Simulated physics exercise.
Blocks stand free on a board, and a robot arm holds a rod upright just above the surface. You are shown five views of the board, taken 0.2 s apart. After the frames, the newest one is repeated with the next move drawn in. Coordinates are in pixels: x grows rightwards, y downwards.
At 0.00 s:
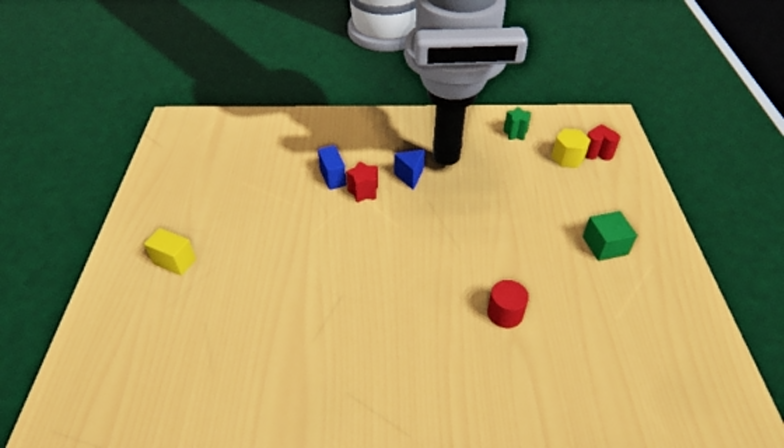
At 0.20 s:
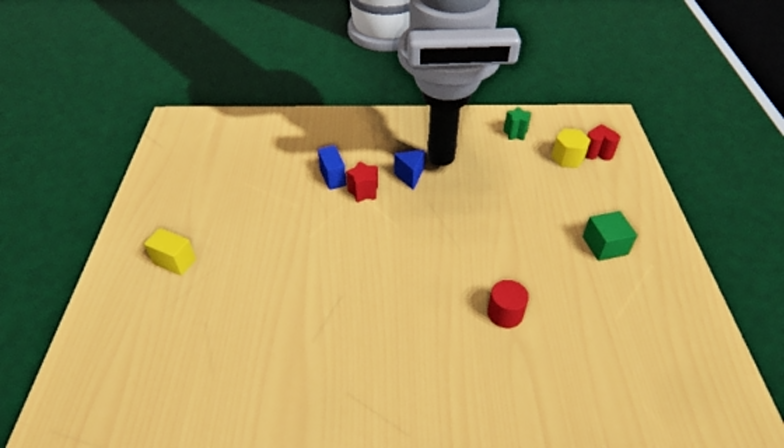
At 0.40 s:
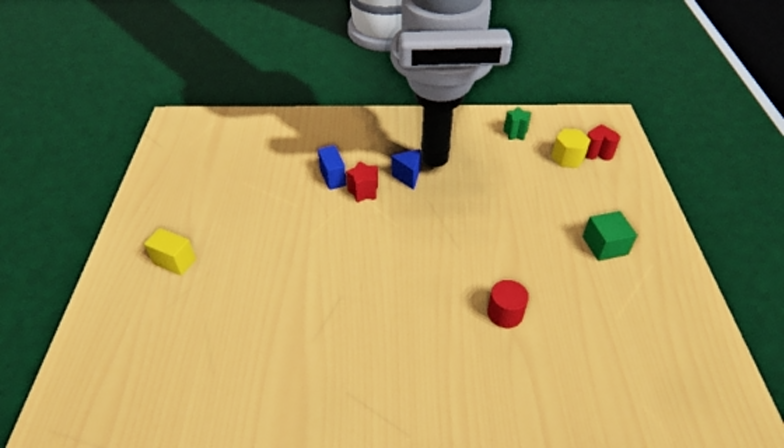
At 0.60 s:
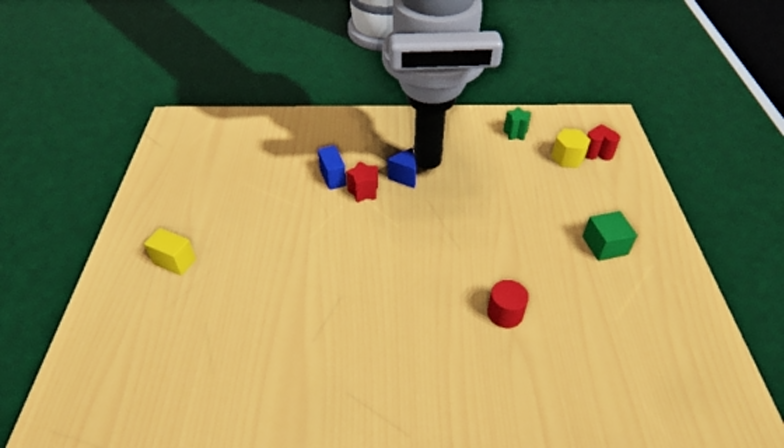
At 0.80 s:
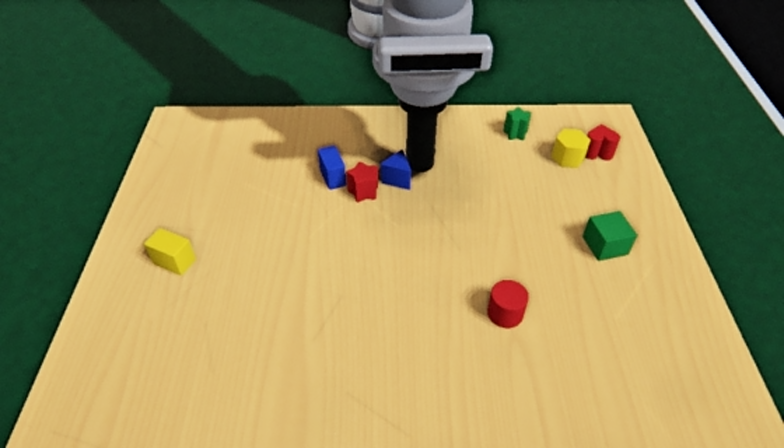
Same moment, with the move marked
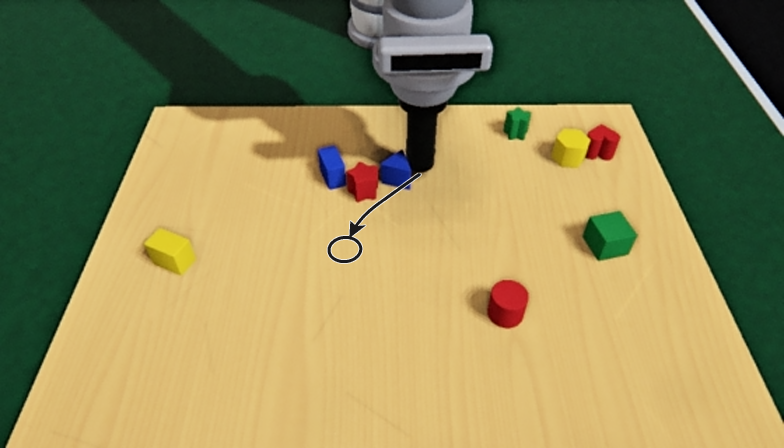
A grey robot arm holding a black rod upright moves slowly left along the far side of a pale wooden board, seen from above at a fixed angle. Blue and red blocks sit left of the rod, a yellow one farther left, and green, yellow and red ones to the right. The rod meets the blue triangular block and pushes it slightly left toward the red star, while the others stay still.
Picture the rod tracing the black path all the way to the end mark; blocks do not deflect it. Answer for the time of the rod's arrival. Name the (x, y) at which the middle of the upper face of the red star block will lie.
The middle of the upper face of the red star block will lie at about (342, 176) in the picture.
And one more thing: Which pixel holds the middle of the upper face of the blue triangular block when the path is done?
The answer is (365, 167).
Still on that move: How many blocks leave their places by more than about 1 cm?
The count will be 2.
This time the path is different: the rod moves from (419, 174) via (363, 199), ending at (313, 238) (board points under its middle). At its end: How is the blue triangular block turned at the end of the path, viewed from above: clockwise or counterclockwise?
If we look at it from overhead, the blue triangular block pivots clockwise.
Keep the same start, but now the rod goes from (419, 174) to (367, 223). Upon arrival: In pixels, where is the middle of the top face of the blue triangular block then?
Top centre: (375, 167).
Path on the board, from (419, 174) by way of (376, 206) to (345, 249).
The first path, step by step. One third of the way, rod (391, 185); blue rectangular block (327, 157), turned 25° clockwise; red star block (347, 175), turned 40° anticlockwise; blue triangular block (369, 167), turned 40° clockwise.
Two thirds of the way, rod (362, 208); blue rectangular block (325, 157), turned 30° clockwise; red star block (342, 176), turned 30° anticlockwise; blue triangular block (365, 167), turned 50° clockwise.
At the end, rod (344, 239); blue rectangular block (325, 157), turned 30° clockwise; red star block (342, 176), turned 30° anticlockwise; blue triangular block (365, 167), turned 50° clockwise.
